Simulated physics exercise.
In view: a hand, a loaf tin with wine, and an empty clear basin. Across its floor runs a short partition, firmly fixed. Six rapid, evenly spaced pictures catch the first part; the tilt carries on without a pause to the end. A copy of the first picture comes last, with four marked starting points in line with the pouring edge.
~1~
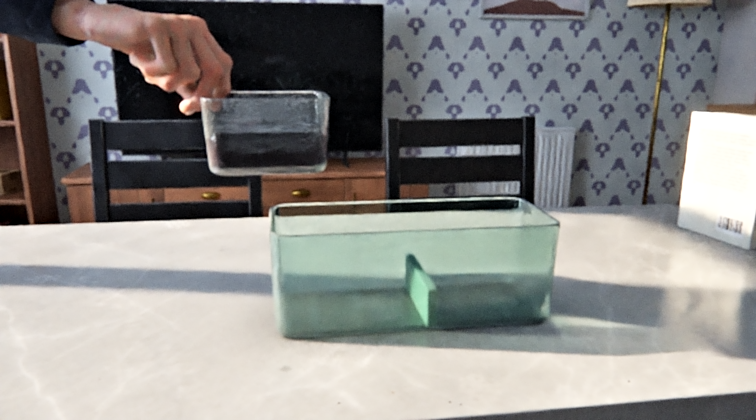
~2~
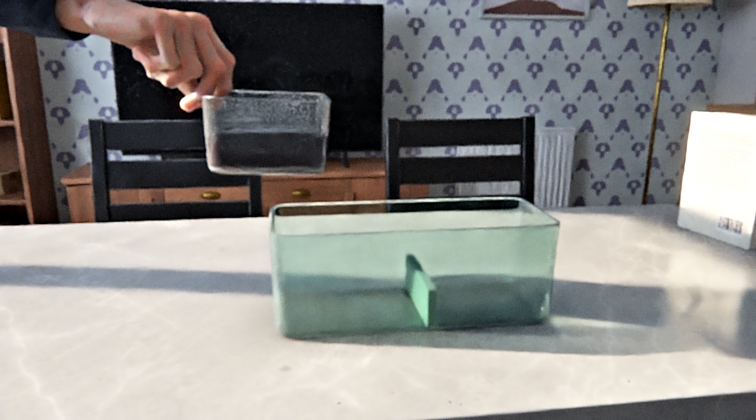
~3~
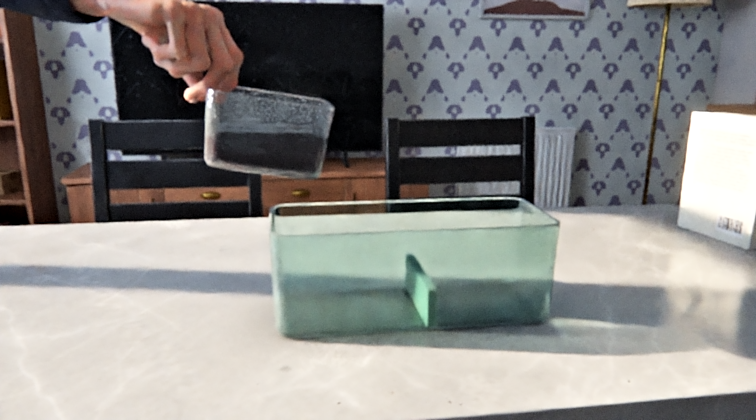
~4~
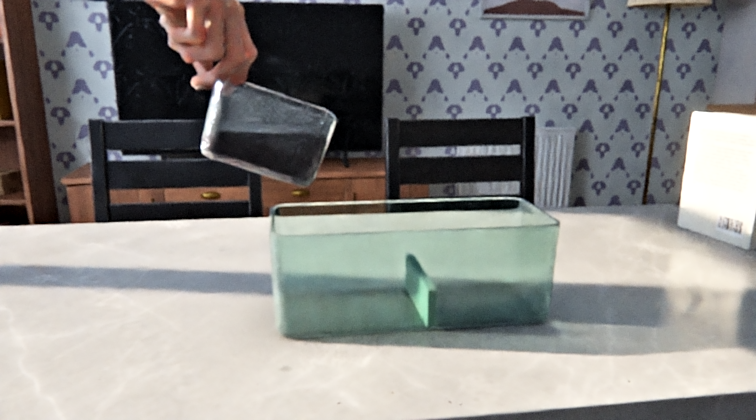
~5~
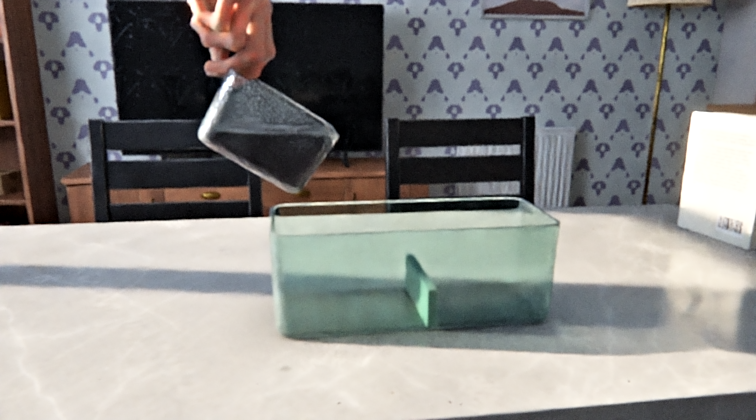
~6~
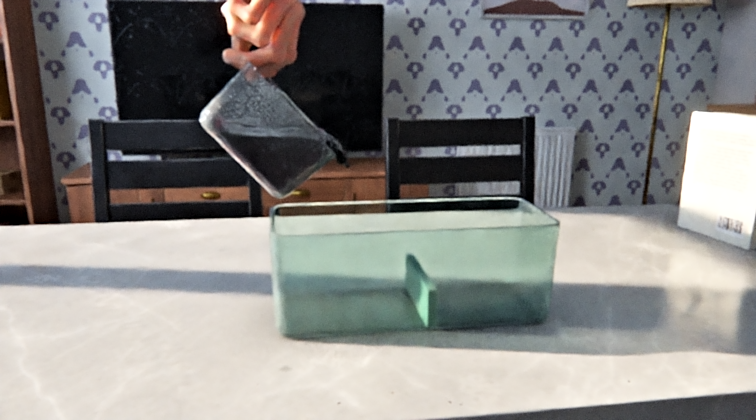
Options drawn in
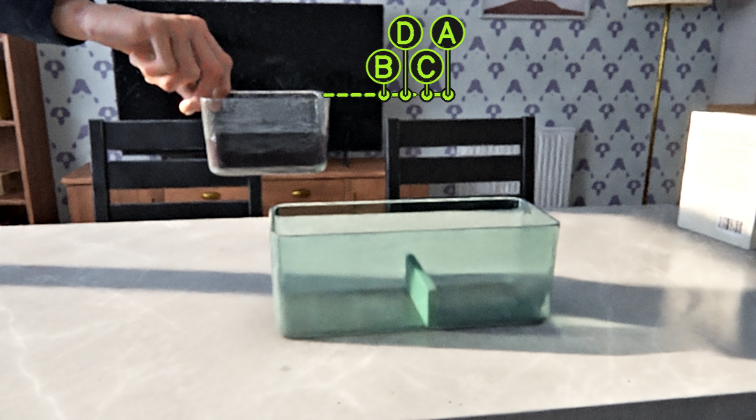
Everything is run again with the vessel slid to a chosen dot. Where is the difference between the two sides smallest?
B.
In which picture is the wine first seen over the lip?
In picture 6.
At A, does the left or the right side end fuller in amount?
More ends on the right.
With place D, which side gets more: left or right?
The right one.
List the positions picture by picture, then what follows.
Upright, lip at (324, 95); basin from (276, 335) to (547, 318); top of the wall at (420, 270); nothing has left yet.
Tipped about 2°, lip at (326, 97); nothing has left yet.
Tipped about 9°, lip at (329, 104); nothing has left yet.
Tipped about 19°, lip at (333, 115); nothing has left yet.
Tipped about 32°, lip at (334, 130); nothing has left yet.
Tipped about 48°, lip at (332, 147); wine is over the lip, down to (333, 157).
On the marked copy, A at (447, 94); B at (383, 94); C at (426, 94); D at (405, 94).
With A, about 3 % ends left of the wall and 97 % right of it.
With B, about 53 % ends left of the wall and 46 % right of it.
With C, about 8 % ends left of the wall and 92 % right of it.
With D, about 34 % ends left of the wall and 66 % right of it.
